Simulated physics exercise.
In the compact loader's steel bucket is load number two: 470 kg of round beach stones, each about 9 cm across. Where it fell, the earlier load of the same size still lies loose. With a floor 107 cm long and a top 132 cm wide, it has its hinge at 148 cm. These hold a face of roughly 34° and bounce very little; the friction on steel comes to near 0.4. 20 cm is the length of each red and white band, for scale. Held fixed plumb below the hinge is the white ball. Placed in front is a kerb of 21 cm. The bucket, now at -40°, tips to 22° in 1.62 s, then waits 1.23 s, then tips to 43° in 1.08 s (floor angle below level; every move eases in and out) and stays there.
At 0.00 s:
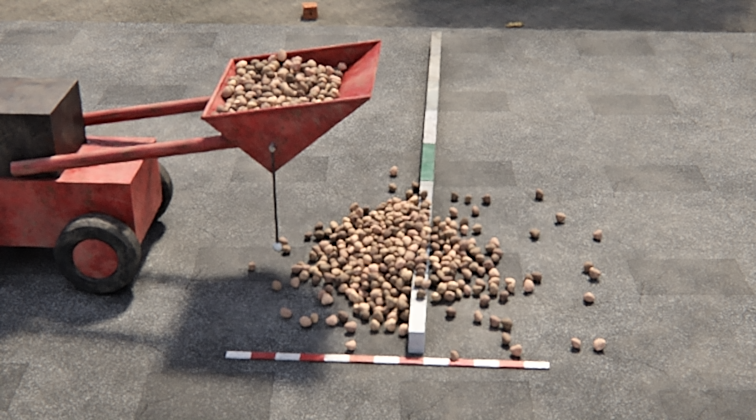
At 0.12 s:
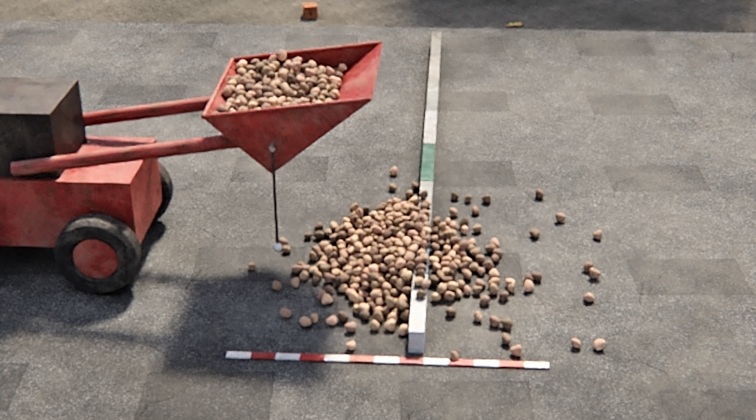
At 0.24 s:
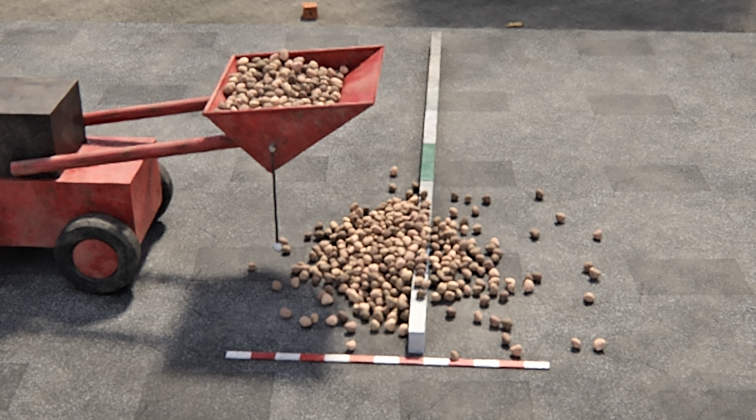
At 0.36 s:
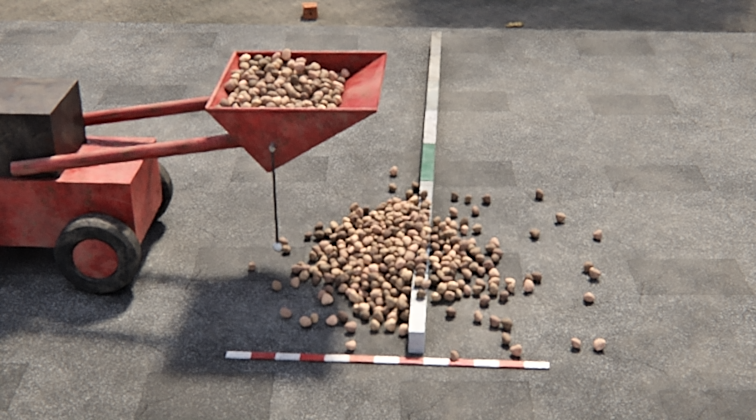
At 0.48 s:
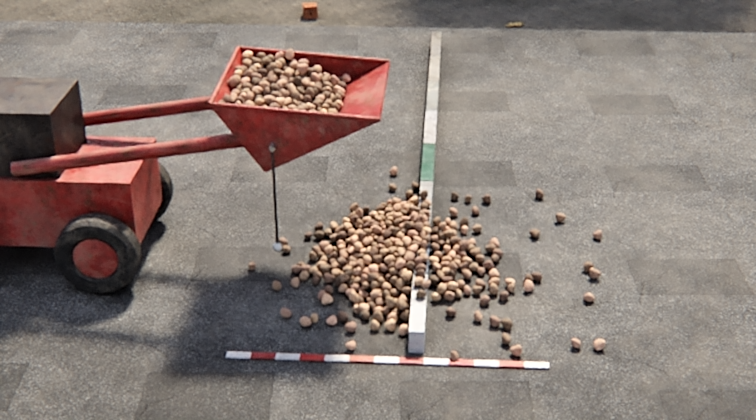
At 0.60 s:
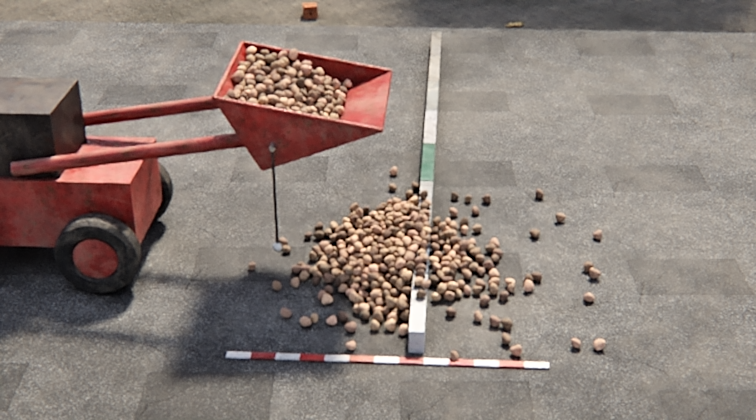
Paved yard, with a red loader slowly tilting its stone-filled bucket down to the right beside a still heap straddling a kerb.
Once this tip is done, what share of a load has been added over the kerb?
About 79 per cent.
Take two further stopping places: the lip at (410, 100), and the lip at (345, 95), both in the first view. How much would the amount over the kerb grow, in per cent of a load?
Near 100 in a hundred first, near 45 in a hundred second.
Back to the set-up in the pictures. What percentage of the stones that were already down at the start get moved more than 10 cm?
About 15 %.
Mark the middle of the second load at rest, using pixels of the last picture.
The middle ends up near (458, 253).
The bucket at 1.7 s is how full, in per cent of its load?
Close to 85 in a hundred.
After 1.2 s the floor is at 13°; in per cent of one load, 100 in the bucket, 81 on this side of the kerb, 19 over the kerb; the foremost stones are at (580, 268).
After 1.7 s the floor is at 22°; in per cent of one load, 84 in the bucket, 97 on this side of the kerb, 19 over the kerb; the foremost stones are at (580, 268).
After 4.4 s the floor is at 43°; in per cent of one load, 0 in the bucket, 102 on this side of the kerb, 98 over the kerb; the foremost stones are at (620, 267).
After 7.2 s the floor is at 43°; in per cent of one load, 0 in the bucket, 102 on this side of the kerb, 98 over the kerb; the foremost stones are at (620, 267). Net gain over the kerb, 79.
